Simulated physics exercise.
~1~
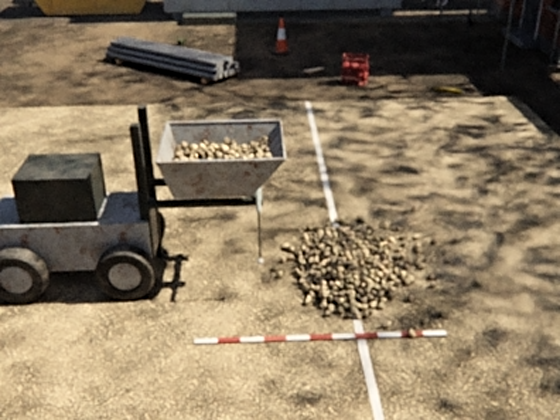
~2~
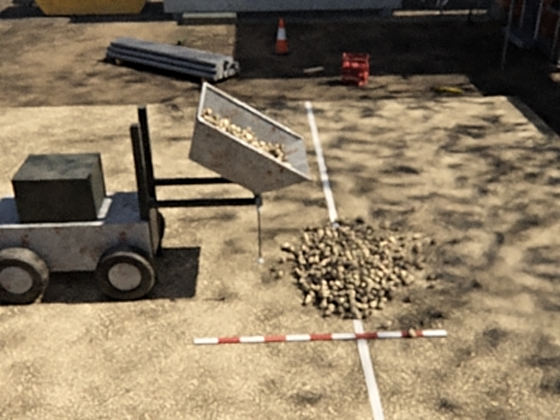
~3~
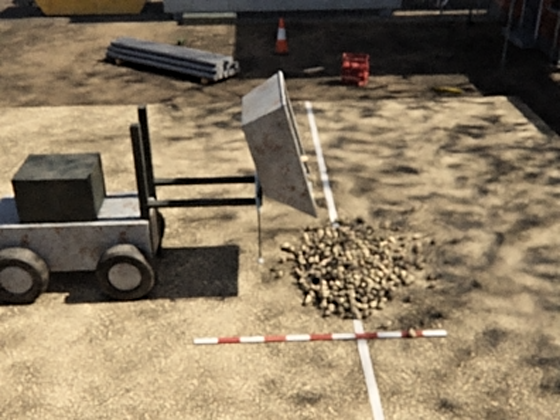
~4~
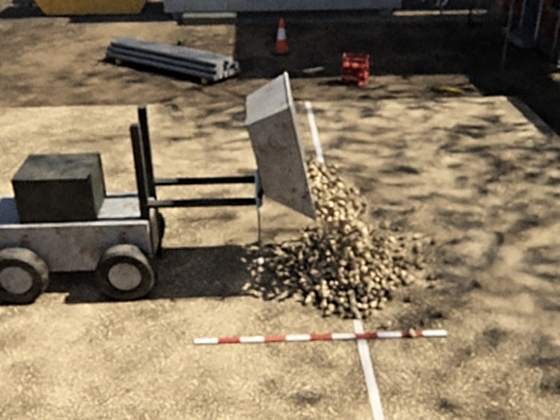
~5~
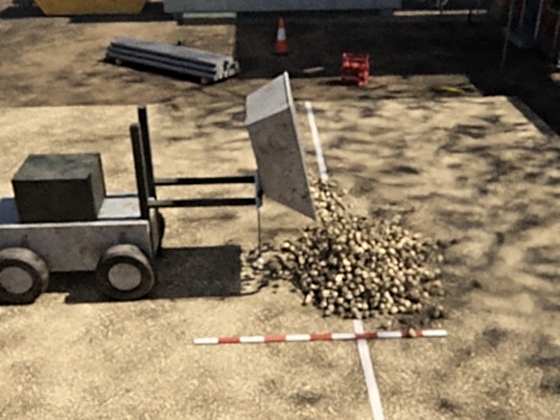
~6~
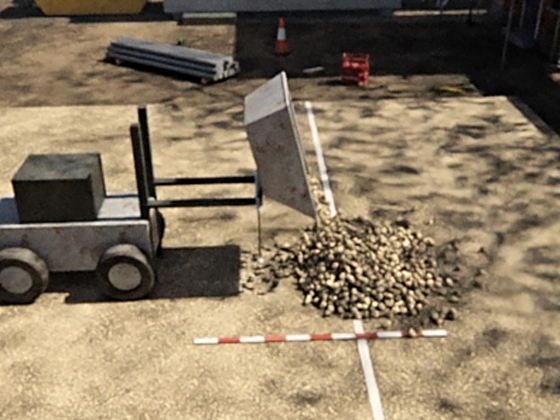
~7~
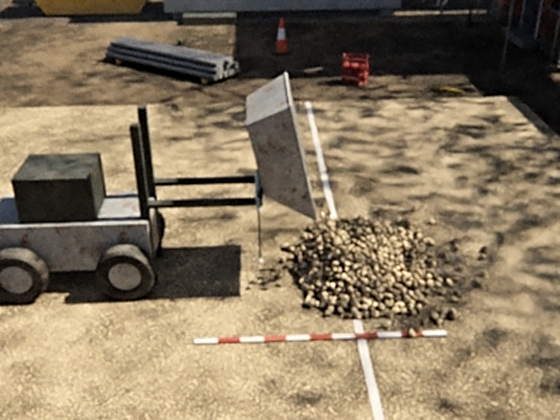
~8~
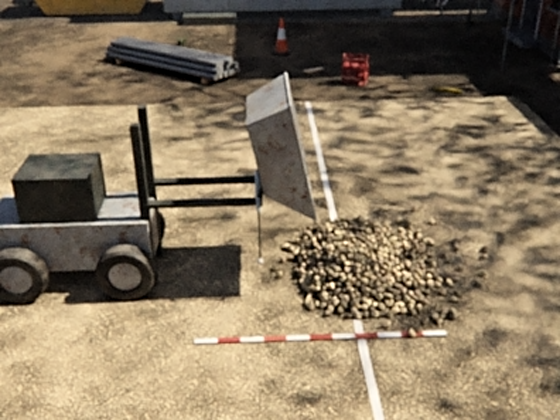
In a sunlit yard, a forklift's steel skip tips right, emptying its stones onto a pile.
